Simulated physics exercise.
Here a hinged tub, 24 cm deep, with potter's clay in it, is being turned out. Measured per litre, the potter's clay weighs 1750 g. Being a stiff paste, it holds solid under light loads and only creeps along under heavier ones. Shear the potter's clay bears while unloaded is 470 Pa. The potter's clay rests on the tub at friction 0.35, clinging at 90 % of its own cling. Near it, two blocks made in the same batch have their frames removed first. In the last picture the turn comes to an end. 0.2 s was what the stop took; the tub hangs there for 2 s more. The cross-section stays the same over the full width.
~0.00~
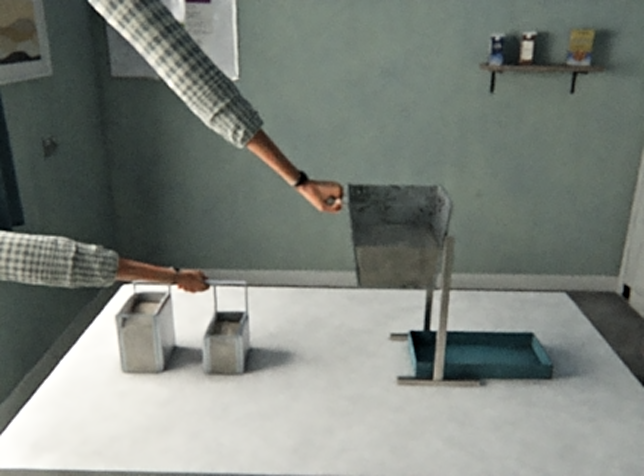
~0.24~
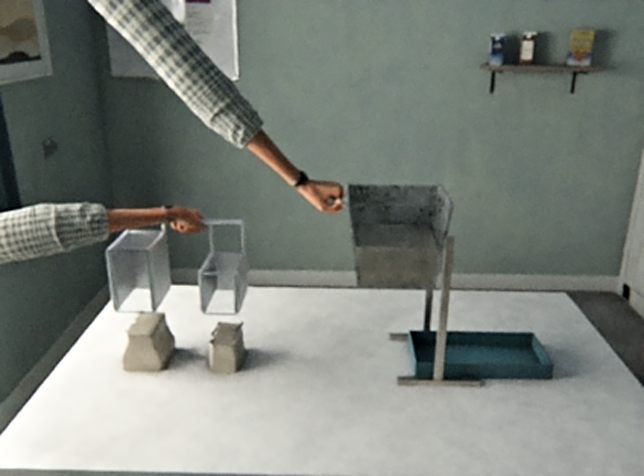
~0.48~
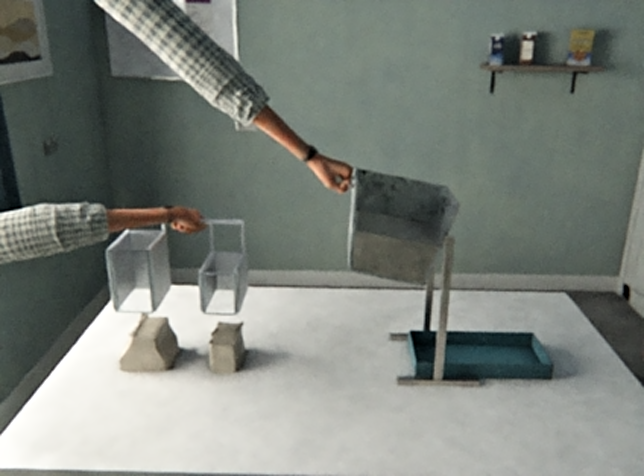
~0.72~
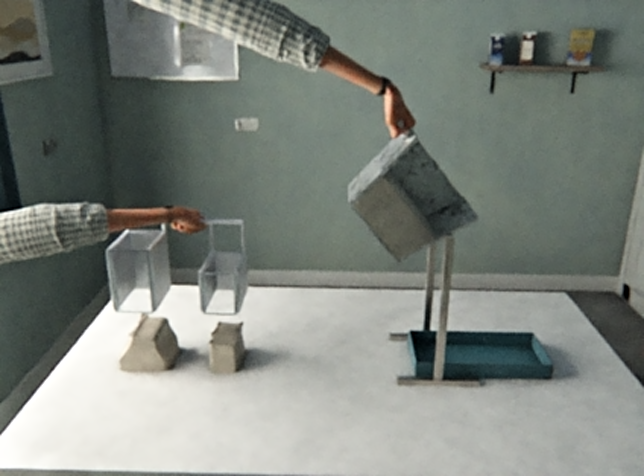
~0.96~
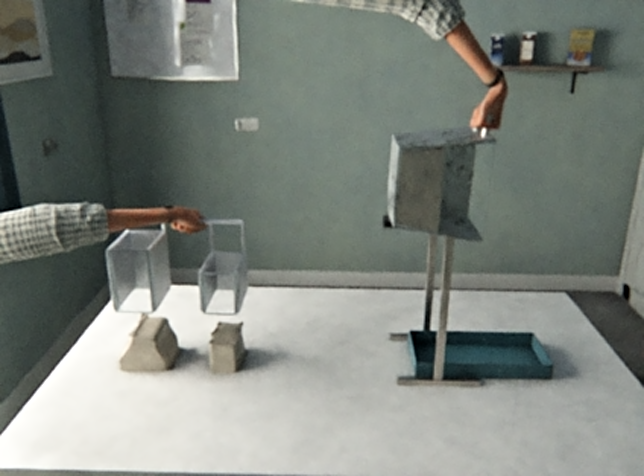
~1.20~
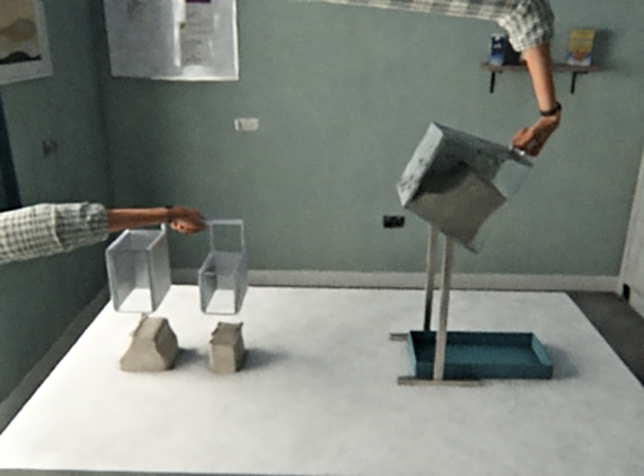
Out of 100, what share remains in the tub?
6 out of 100.
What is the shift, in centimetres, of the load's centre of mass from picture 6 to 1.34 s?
Measured shift, roughly 15 cm.
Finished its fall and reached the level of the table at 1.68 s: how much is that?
Down at that time: Approx. 65 %.
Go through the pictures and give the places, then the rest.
Handle-side rim at (350, 204), tilt 0 degrees; highest point of the potter's clay at (408, 247); test blocks 16 cm, 10 cm high (left to right), in the first frame.
Handle-side rim at (350, 204), tilt 0 degrees; highest point of the potter's clay at (408, 247); test blocks 13 cm, 10 cm high (left to right), in the second frame.
Handle-side rim at (360, 186), tilt 11 degrees; highest point of the potter's clay at (361, 232); test blocks 12 cm, 10 cm high (left to right), in the third frame.
Handle-side rim at (418, 141), tilt 51 degrees; highest point of the potter's clay at (383, 178); test blocks 12 cm, 10 cm high (left to right), in the fourth frame.
Handle-side rim at (496, 142), tilt 92 degrees; highest point of the potter's clay at (441, 149); test blocks 12 cm, 10 cm high (left to right), in the fifth frame.
Handle-side rim at (531, 168), tilt 116 degrees; highest point of the potter's clay at (479, 177); test blocks 12 cm, 10 cm high (left to right), in the sixth frame.
By 1.34 s, the tub is at 116 degrees and holds 40 %.
By 1.51 s, the tub is at 116 degrees and holds 10 %.
By 1.68 s, the tub is at 116 degrees and holds 6 %.
By 1.85 s, the tub is at 116 degrees and holds 6 %.
By 3.20 s, at the end, the tub is at 116 degrees and holds 6 %.
